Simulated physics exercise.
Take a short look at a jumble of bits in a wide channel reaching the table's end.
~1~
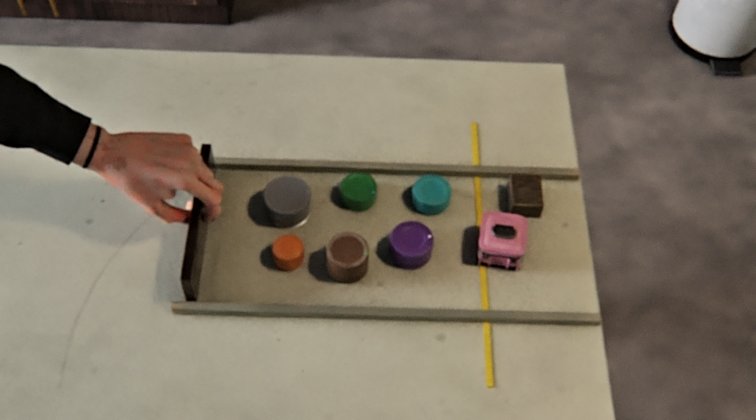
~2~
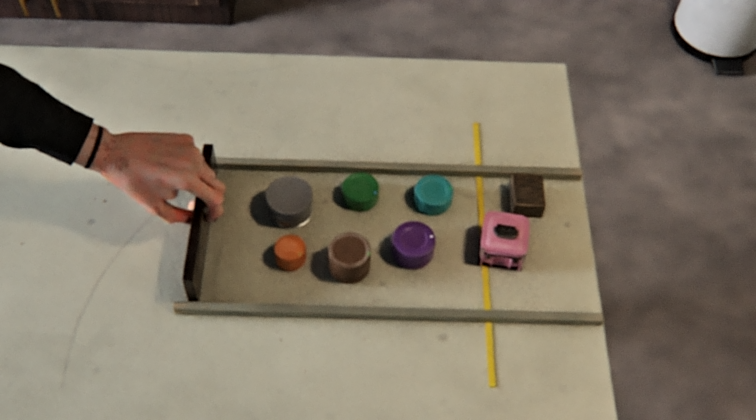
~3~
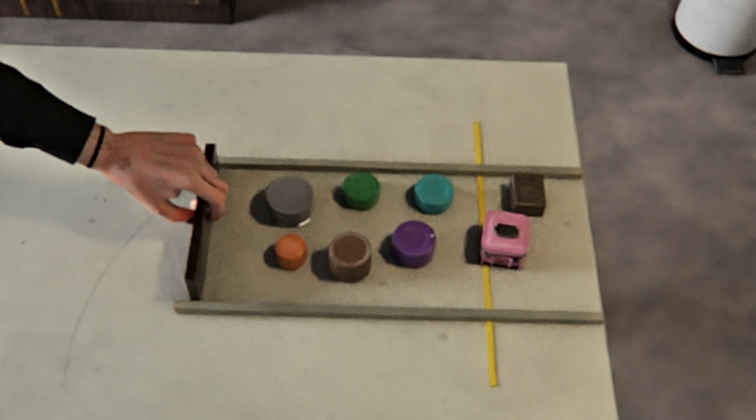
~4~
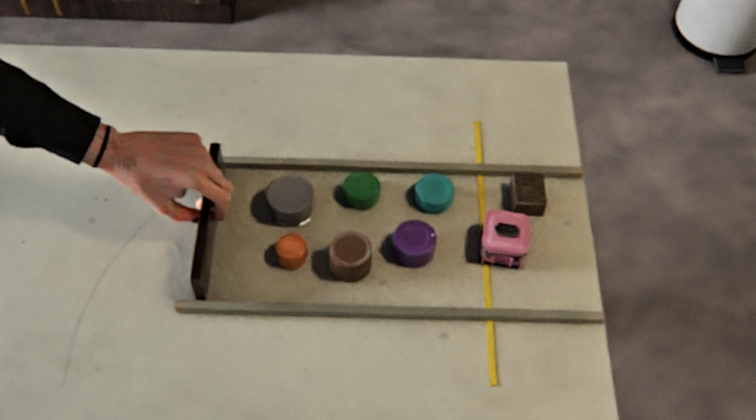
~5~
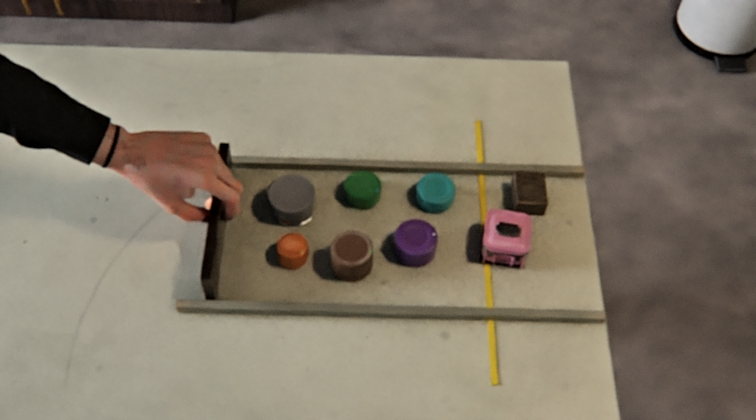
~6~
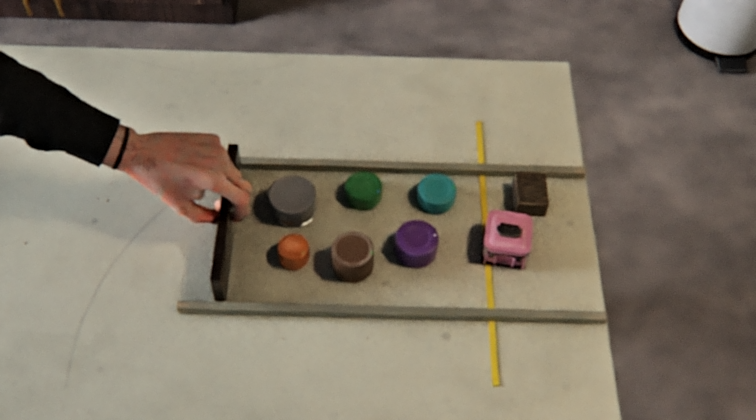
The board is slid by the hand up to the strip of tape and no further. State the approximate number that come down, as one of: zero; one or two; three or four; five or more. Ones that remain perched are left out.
Approximate number down: Zero.
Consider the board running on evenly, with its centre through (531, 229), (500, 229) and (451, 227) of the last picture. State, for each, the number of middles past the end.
By position: 2 / 0 / 0.
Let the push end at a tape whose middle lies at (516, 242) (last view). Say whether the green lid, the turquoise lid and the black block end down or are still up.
Outcome: The green lid is safe; the turquoise lid is safe; the black block is gone.
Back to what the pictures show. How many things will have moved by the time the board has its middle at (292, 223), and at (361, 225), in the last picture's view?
2, then 6.
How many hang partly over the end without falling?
The total comes out at 1.
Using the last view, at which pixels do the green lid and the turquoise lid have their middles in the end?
You'll find the green lid at roughly (501, 186) and the turquoise lid at roughly (537, 196).
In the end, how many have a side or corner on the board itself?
The number is 4.
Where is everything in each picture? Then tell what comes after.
Black block (525, 196); pink case (502, 241); turquoise lid (432, 195); board (199, 221); tape (481, 242), in the first frame.
Pink case (504, 240); green lid (361, 192), in the second frame.
Turquoise lid (434, 194); brown lid (350, 258), in the third frame.
Black block (528, 195); grey tin (291, 201), in the fourth frame.
Pink case (506, 238); purple lid (416, 243), in the fifth frame.
Black block (530, 195); pink case (507, 239); turquoise lid (437, 194); board (227, 221); tape (486, 241), in the sixth frame.
Early on, none off yet; black block at rest near (530, 195); pink case at rest near (507, 239); turquoise lid at rest near (437, 194).
A while later, none off yet; black block at rest near (530, 195); pink case at rest near (507, 239); turquoise lid travelled about its own width near (461, 195).
Further along, none off yet; black block moving near (537, 195); pink case travelled about its own width near (543, 237); turquoise lid travelled well along near (503, 195).
Finally, the number that fall off is zero.
